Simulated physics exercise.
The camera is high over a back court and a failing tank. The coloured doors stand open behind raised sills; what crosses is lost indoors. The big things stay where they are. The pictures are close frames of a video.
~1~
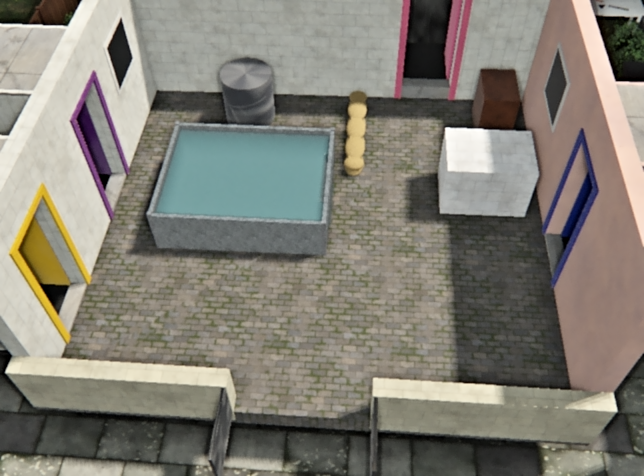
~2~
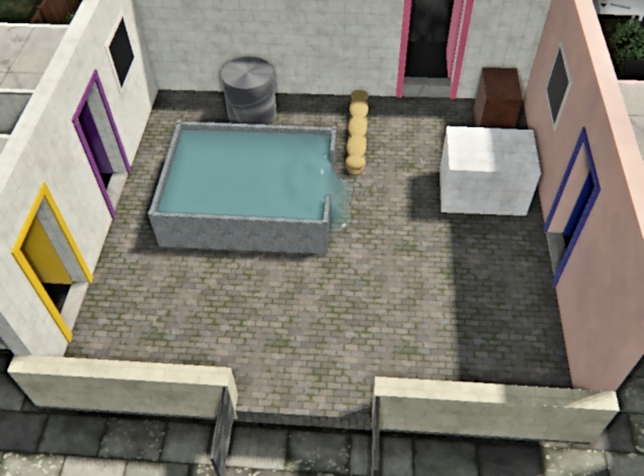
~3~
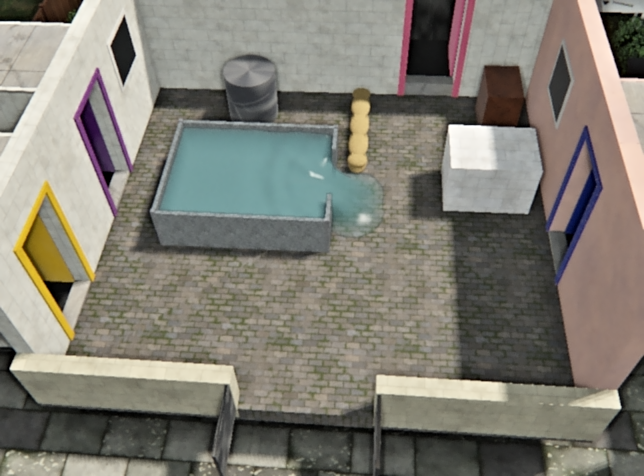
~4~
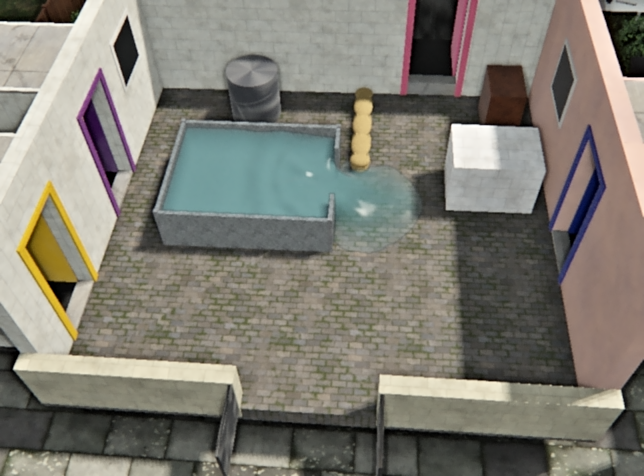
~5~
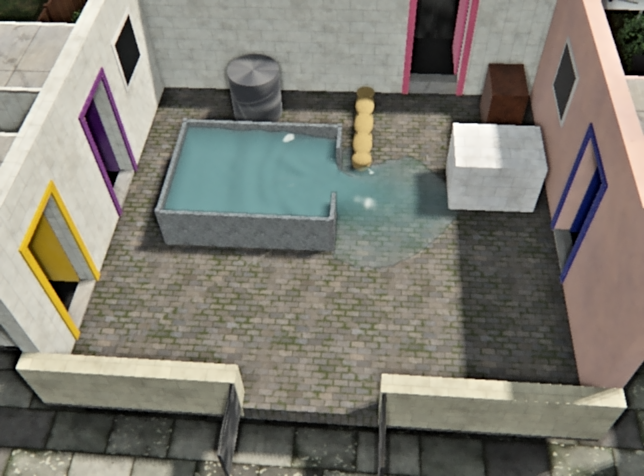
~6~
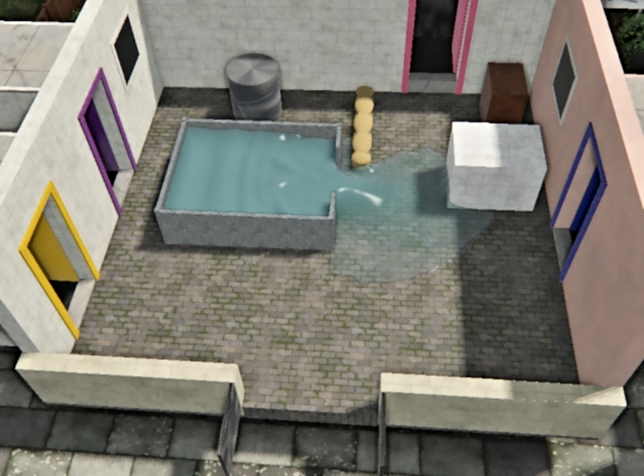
In a back court, water pours from the tank's right side and spreads across the paving.
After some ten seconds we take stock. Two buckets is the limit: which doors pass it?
One by one: The pink door admits no more than that; the blue door lets in a lot; the yellow door lets in a lot; the purple door admits no more than that.
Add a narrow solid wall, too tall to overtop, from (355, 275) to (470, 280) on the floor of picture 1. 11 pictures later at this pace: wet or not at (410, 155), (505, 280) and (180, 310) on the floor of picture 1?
One after the other: Flooded, flooded, not flooded.
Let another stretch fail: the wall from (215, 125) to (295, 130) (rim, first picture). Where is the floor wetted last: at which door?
The blue door.
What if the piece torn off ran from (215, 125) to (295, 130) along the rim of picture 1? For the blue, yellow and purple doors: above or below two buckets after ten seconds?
One by one: The blue door stays under, the yellow door takes more, the purple door takes more.
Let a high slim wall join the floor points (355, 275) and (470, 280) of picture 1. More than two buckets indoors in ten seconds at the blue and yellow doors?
Then: Blue is over; yellow lets less in.
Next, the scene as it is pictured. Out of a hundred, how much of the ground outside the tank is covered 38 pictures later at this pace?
Near 75 in a hundred.
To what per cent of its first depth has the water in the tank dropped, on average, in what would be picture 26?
I make it 52 per cent.
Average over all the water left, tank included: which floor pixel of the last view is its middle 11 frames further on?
Close to (319, 199).
A moment on, water covers 25 % of the floor; the pink door not reached, the blue door under two buckets in, the yellow door not reached, the purple door not reached.
Next, water covers 35 % of the floor; the pink door wet at the sill, nothing in, the blue door over two buckets in, the yellow door not reached, the purple door not reached.
Then, water covers 45 % of the floor; the pink door wet at the sill, nothing in, the blue door far over two buckets in, the yellow door not reached, the purple door not reached.
Later, water covers 75 % of the floor; the pink door wet at the sill, nothing in, the blue door far over two buckets in, the yellow door not reached, the purple door not reached.
In the end, water covers 95 % of the floor; the pink door wet at the sill, nothing in, the blue door far over two buckets in, the yellow door over two buckets in, the purple door wet at the sill, nothing in.
